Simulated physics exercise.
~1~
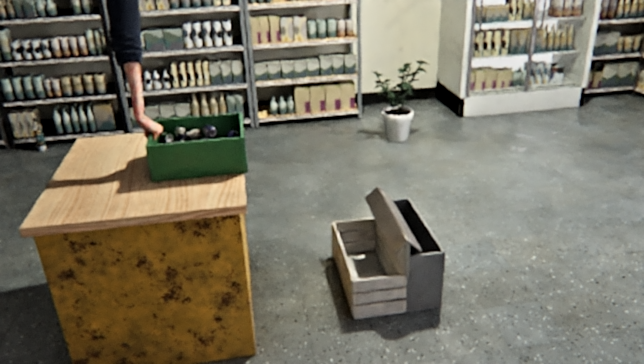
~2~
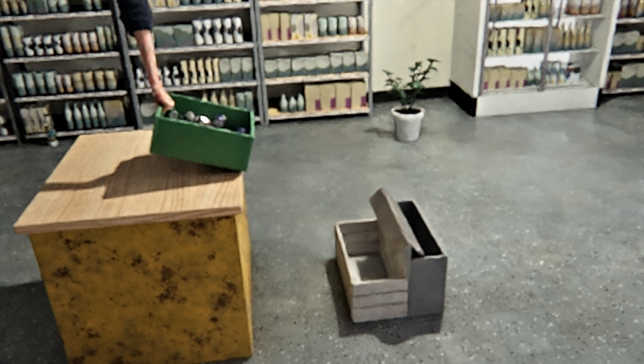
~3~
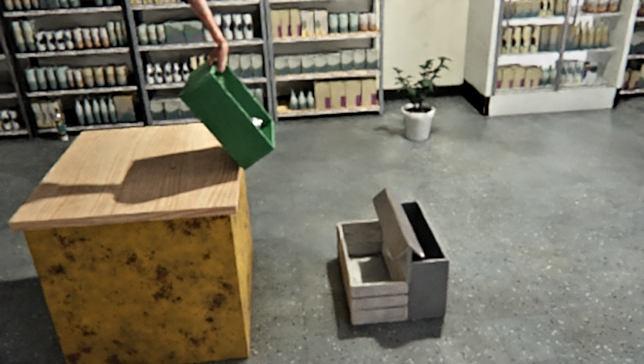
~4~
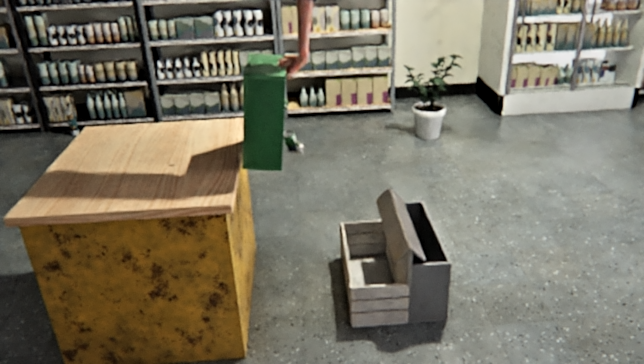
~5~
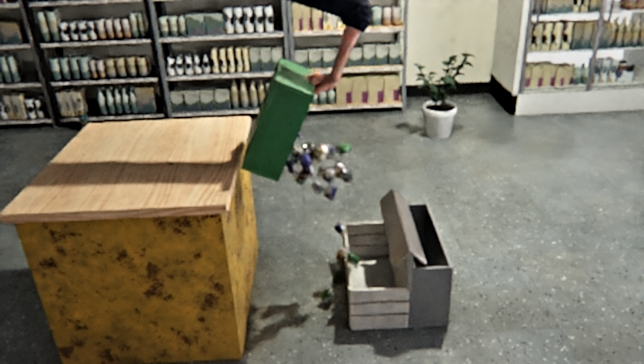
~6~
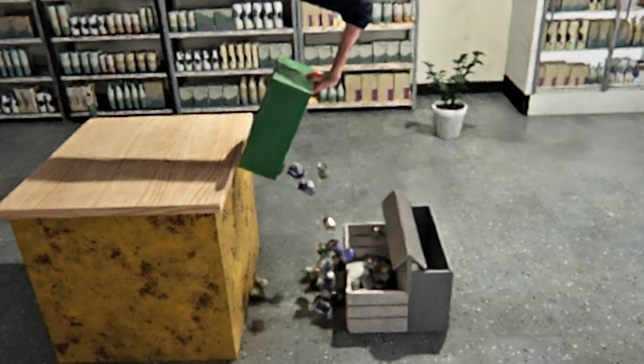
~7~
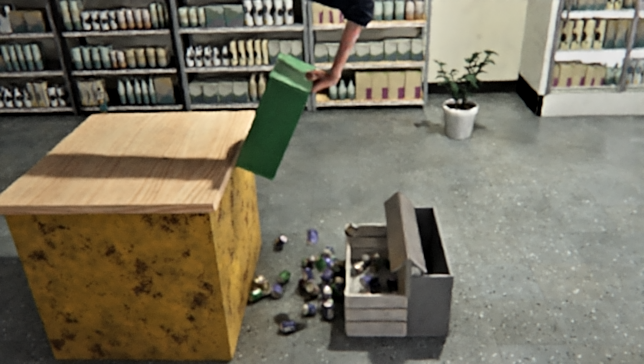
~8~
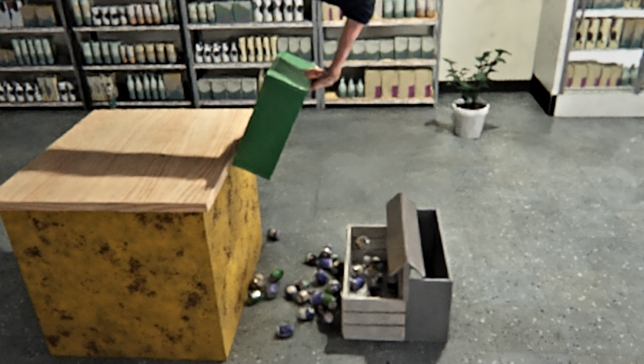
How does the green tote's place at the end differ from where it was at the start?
At the start the green tote sat upright on top of the bench. By the end it was farther to the right and a little higher, hanging tipped over at the bench's right edge.
